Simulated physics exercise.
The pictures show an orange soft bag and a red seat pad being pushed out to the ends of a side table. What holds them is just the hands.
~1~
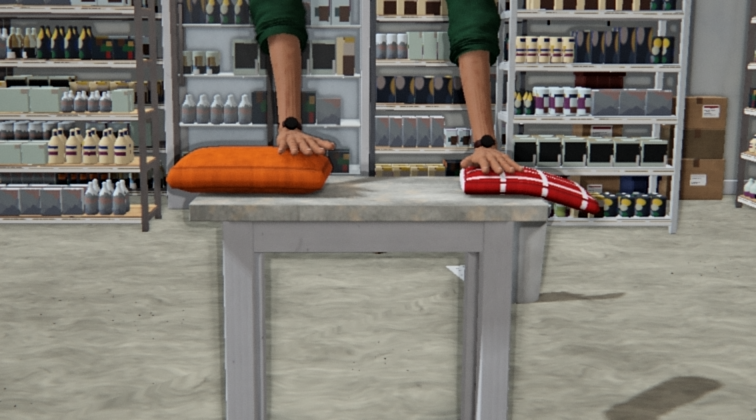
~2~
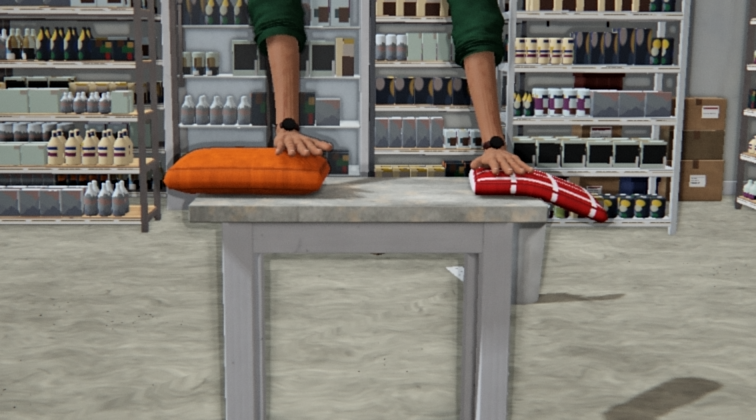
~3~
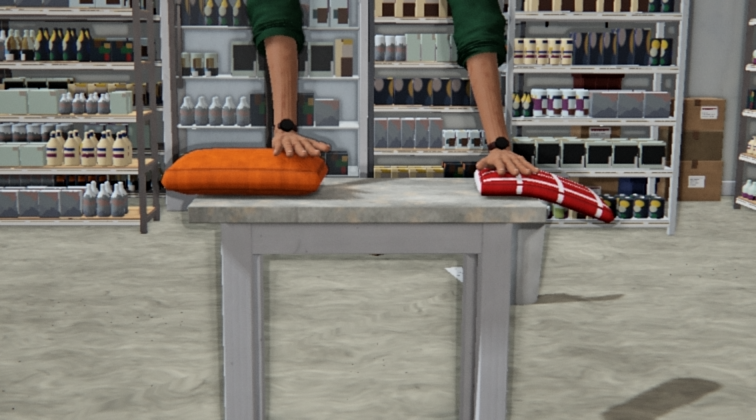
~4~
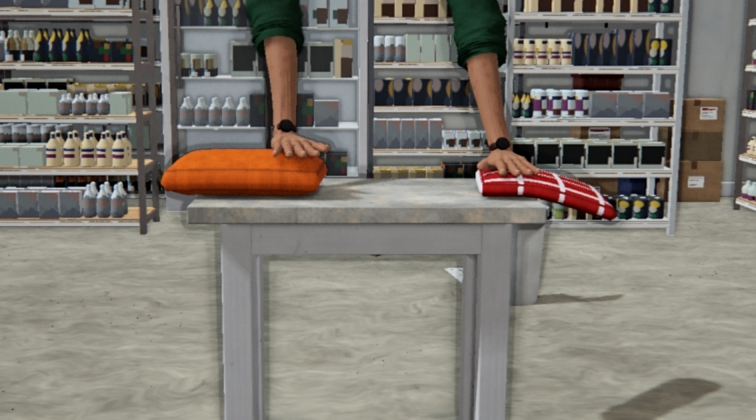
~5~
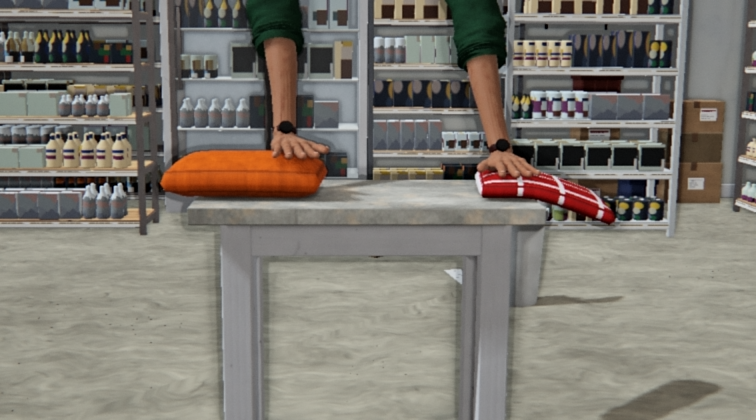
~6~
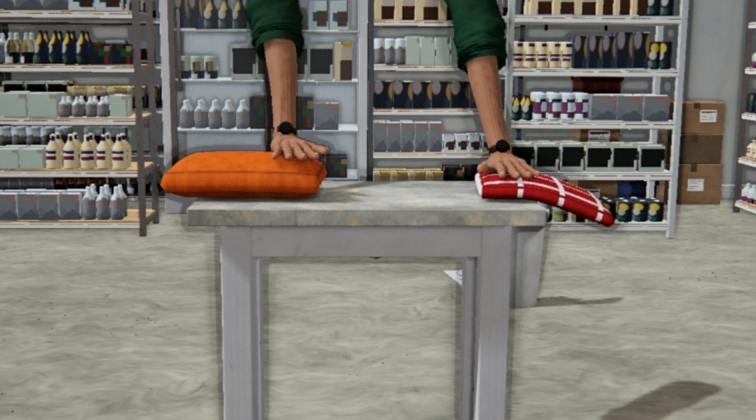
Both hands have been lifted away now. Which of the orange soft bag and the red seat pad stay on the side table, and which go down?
The orange soft bag stays. The red seat pad goes down.
Then, 0.40 s later than the last view, soft bag at rest; seat pad falling near (546, 272).
Then, 0.66 s later than the last view, soft bag at rest; seat pad on the floor.
Finally, soft bag at rest; seat pad on the floor. The orange soft bag holds its place and the red seat pad slumps off the end.
